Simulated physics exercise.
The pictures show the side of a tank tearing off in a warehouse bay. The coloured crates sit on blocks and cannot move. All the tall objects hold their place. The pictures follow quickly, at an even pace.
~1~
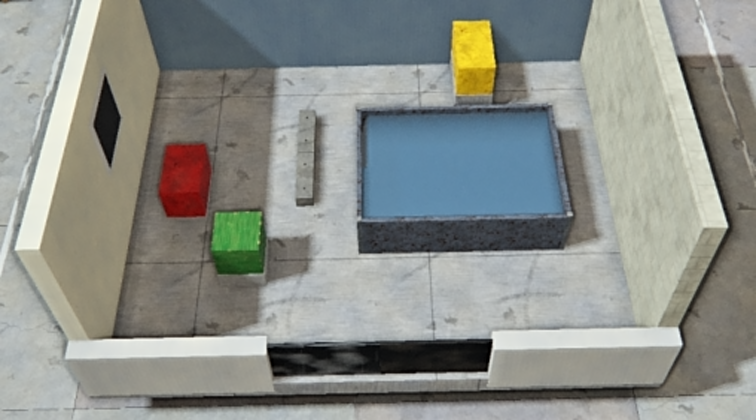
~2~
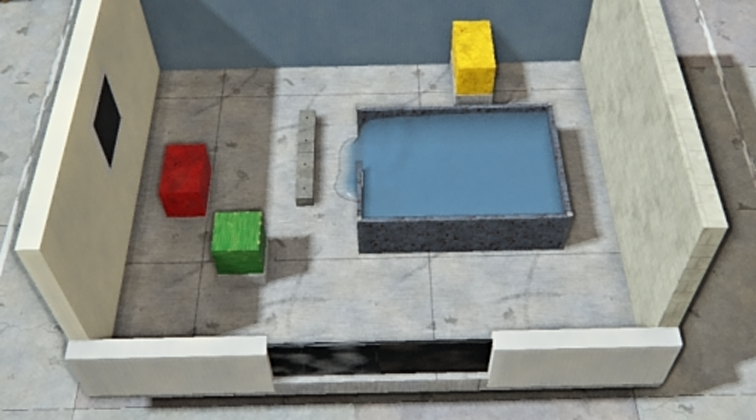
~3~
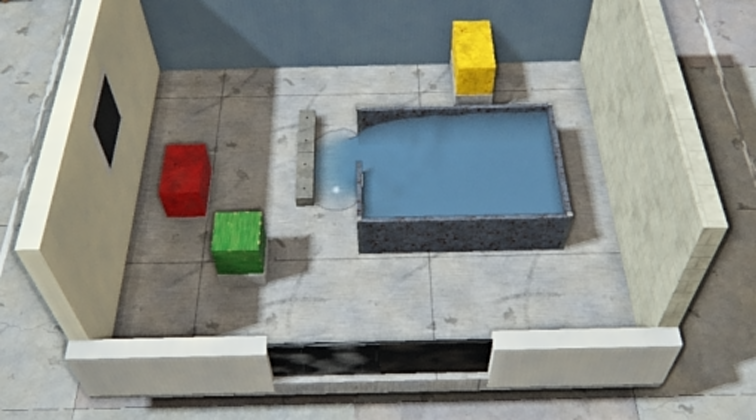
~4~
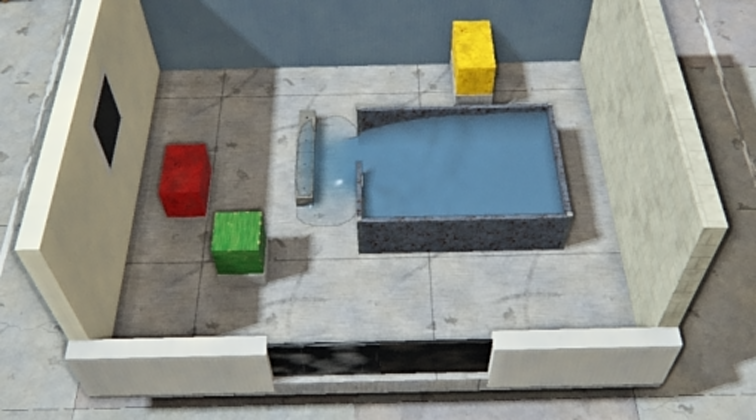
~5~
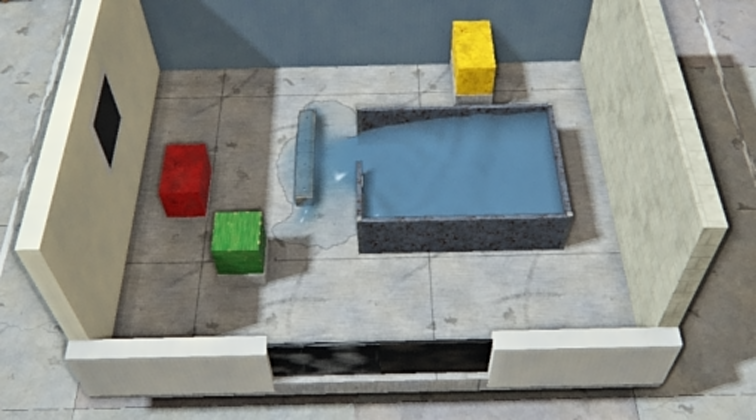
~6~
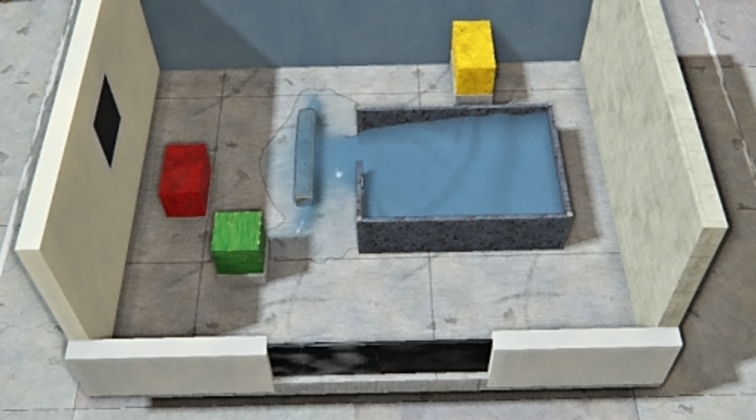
In the video, a dark-walled tank of still water opens on its left side, and water pours out toward a low gray barrier, then spreads around it across the floor near the upright red and green blocks.
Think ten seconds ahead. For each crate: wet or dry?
The red crate gets wet; the green crate stays dry; the yellow crate stays dry.
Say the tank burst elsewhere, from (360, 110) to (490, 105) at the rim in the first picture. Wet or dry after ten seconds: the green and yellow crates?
One by one: Green crate escapes it, yellow crate is soaked.
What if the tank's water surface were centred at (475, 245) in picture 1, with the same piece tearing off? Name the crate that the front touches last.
I say the yellow one.
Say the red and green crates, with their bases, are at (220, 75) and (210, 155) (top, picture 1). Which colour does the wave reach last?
Last comes the one in yellow.
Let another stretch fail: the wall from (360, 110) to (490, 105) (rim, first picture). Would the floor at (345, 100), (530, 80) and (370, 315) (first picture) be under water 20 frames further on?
In turn: Wet, under water, clear.
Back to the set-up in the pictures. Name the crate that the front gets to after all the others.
That is the yellow one.
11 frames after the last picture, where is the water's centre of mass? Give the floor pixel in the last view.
Near (388, 181).
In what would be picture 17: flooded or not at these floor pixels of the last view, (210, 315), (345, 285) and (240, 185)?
In turn: Clear, awash, flooded.
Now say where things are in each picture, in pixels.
The first picture shows still water in the open tank at (459, 164).
In the second picture, water pours out at (362, 160) and has run to (353, 143).
In the third picture, water pours out at (362, 161) and has run to (316, 144).
In the fourth picture, water pours out at (362, 162) and has run to (317, 123).
In the fifth picture, water pours out at (362, 161) and has run to (282, 232).
In the sixth picture, the front is at (272, 251), out from the gap at (362, 161).
A moment on, water covers 35 % of the floor; the red crate water round its plinth, the green crate water round its plinth, the yellow crate not reached.
Next, water covers 55 % of the floor; the red crate water round its plinth, the green crate water round its plinth, the yellow crate water round its plinth.
Then, water covers 70 % of the floor; the red crate water round its plinth, the green crate water round its plinth, the yellow crate water round its plinth.
Later, water covers 90 % of the floor; the red crate water round its plinth, the green crate water round its plinth, the yellow crate water round its plinth.
In the end, water covers 100 % of the floor; the red crate was topped, the green crate stayed above the water, the yellow crate stayed above the water.
